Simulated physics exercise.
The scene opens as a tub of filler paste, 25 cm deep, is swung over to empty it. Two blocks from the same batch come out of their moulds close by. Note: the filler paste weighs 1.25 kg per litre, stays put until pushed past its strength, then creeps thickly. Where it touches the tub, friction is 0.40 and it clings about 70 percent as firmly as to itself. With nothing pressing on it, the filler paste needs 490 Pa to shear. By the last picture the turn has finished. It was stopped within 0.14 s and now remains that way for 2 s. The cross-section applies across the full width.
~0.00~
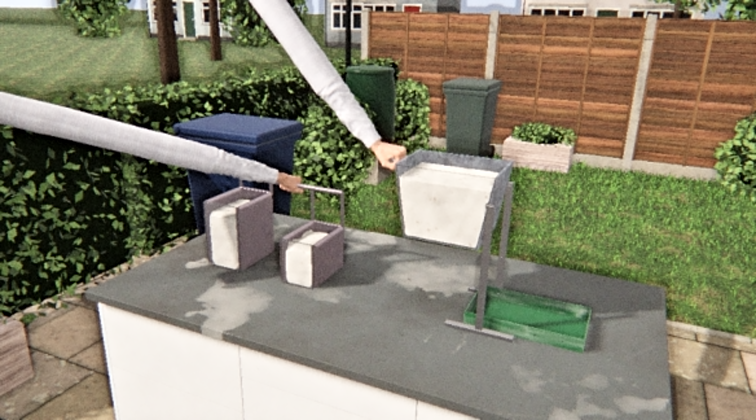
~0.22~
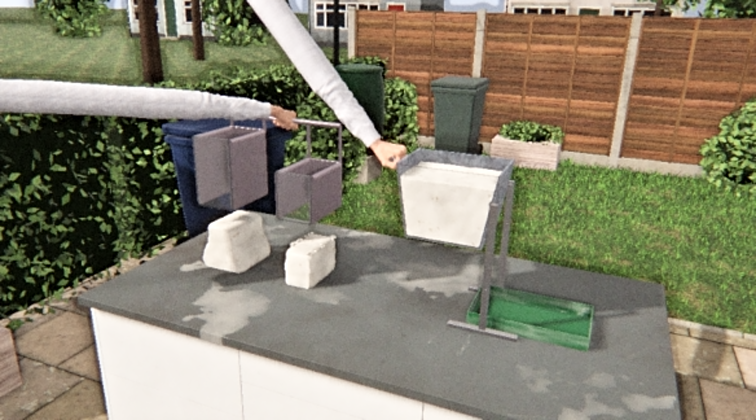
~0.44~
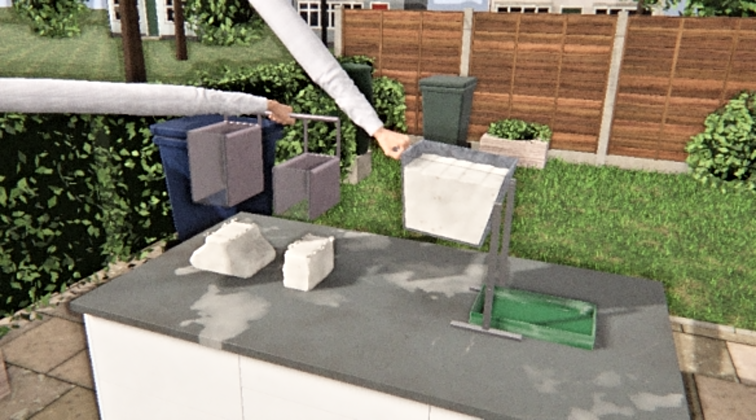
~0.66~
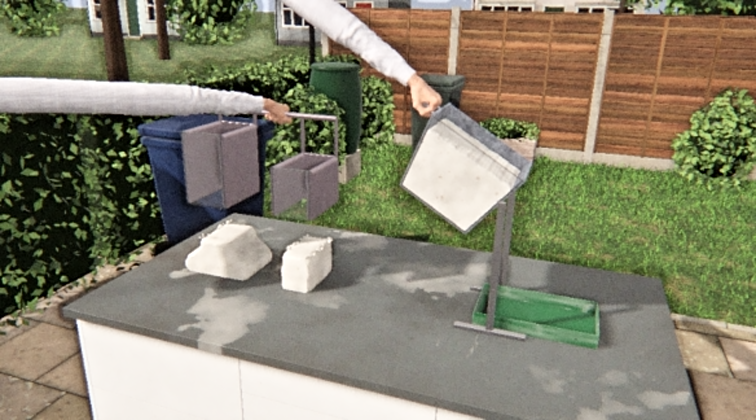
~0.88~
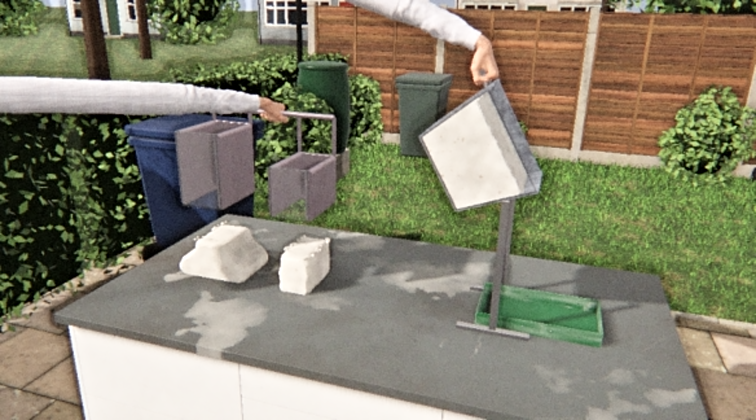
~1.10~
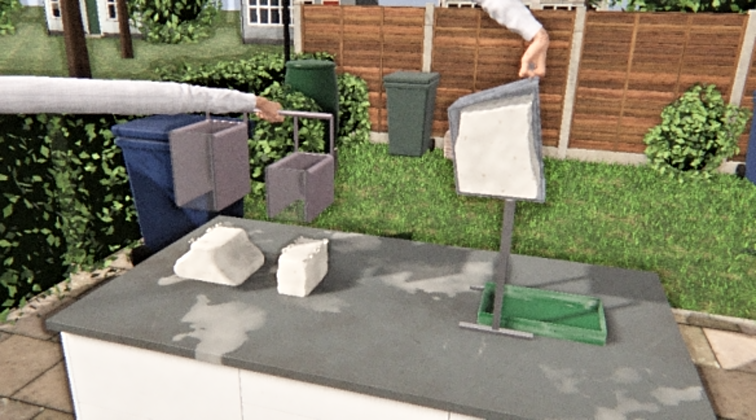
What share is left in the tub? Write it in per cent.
About 47 %.
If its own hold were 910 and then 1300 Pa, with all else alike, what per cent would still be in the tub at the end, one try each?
In turn about 100 %, 100 %.
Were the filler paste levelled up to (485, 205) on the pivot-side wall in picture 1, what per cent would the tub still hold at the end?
In that case some 65 per cent.
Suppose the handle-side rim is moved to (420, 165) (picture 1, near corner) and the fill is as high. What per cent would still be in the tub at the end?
About 80 % stays in the tub.
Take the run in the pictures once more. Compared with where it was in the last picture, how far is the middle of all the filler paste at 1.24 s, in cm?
Shift: Some 6 cm.
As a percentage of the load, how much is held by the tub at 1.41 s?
Some 60 per cent.
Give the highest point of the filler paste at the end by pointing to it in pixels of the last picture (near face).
Around (480, 155).
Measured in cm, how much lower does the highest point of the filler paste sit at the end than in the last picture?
Roughly 16 cm.
By 1.24 s, the tub is at 80 degrees and holds 87 %.
By 1.41 s, the tub is at 80 degrees and holds 61 %.
By 1.58 s, the tub is at 80 degrees and holds 49 %.
By 1.75 s, the tub is at 80 degrees and holds 47 %.
By 3.10 s, at the end, the tub is at 80 degrees and holds 47 %.
